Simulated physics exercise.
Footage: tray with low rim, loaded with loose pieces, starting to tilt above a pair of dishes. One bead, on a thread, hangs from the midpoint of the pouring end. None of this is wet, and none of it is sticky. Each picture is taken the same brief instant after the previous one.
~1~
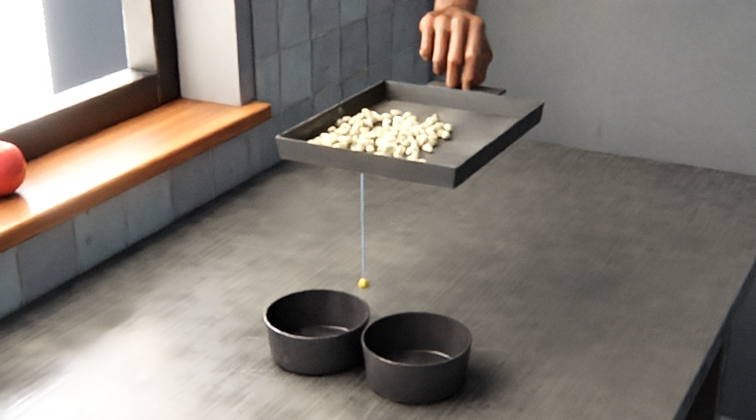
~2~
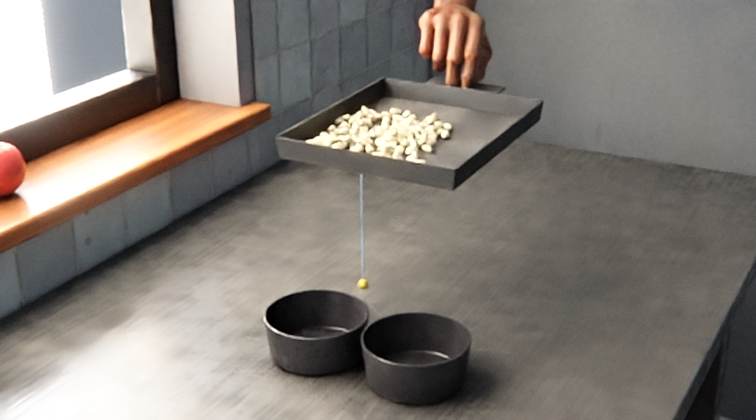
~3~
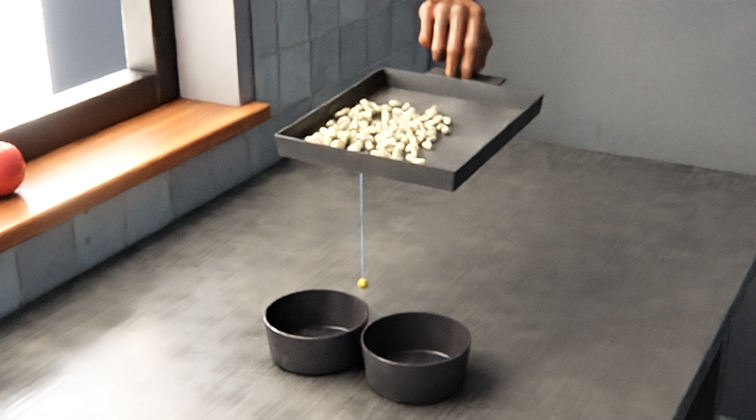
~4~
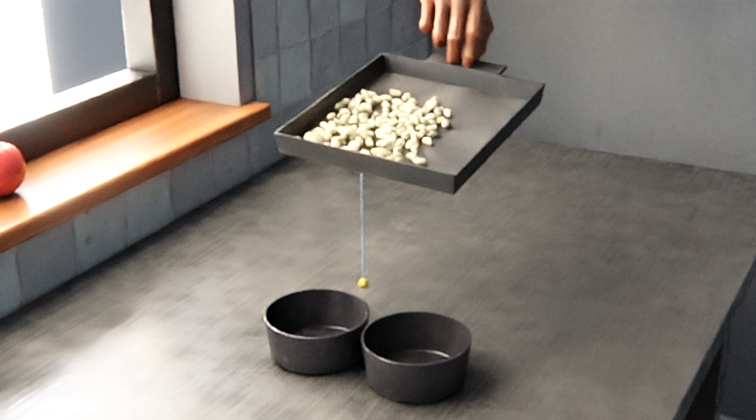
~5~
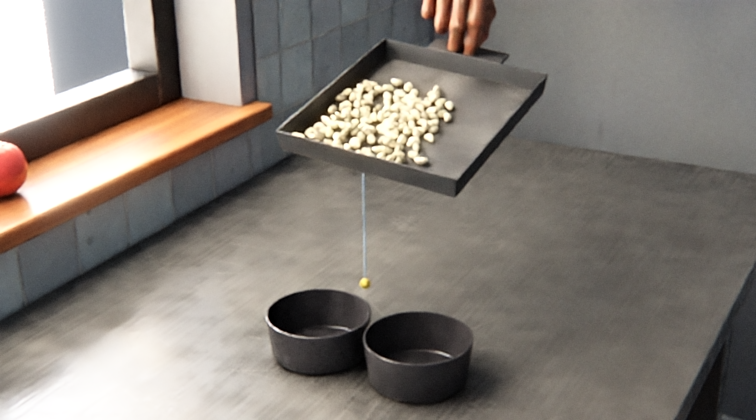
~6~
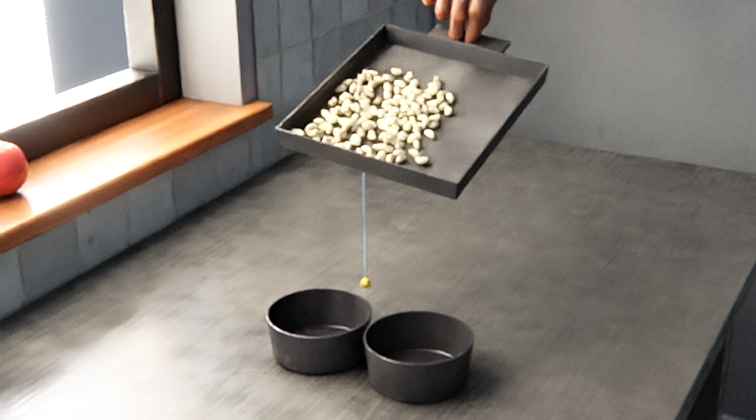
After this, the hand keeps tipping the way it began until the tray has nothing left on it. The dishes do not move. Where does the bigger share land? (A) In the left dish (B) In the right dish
B.
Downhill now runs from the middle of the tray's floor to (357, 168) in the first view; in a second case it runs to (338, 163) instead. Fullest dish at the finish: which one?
First: The dish at left. Second: The dish at left.
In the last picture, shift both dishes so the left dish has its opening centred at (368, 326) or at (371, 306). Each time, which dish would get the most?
Try 1: The left-side dish; try 2: The right-side dish.
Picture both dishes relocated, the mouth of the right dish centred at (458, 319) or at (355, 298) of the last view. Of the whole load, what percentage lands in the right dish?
First position: Some 70 %; second position: Some 0 %.
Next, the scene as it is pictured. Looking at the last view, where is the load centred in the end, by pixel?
Once it all stops, the middle lies near (429, 367).
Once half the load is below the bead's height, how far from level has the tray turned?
At about 110°.
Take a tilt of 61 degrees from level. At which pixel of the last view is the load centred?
Look about (398, 141) in the last picture.
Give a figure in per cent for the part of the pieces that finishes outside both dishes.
My estimate is close to 40 %.
Shortly afterwards, tray tipped steeply; the whole lot on the tray.
Next, tray tipped right over; all but a few on the tray; only a few in the right dish; only a few in the air.
Some moments later, tray tipped past a quarter turn; near half in the right dish; a little in the left dish; near a third outside both; only a few in the air.
In the end, tray tipped past a quarter turn; near half in the right dish; a little in the left dish; near a third outside both; only a few in the air.
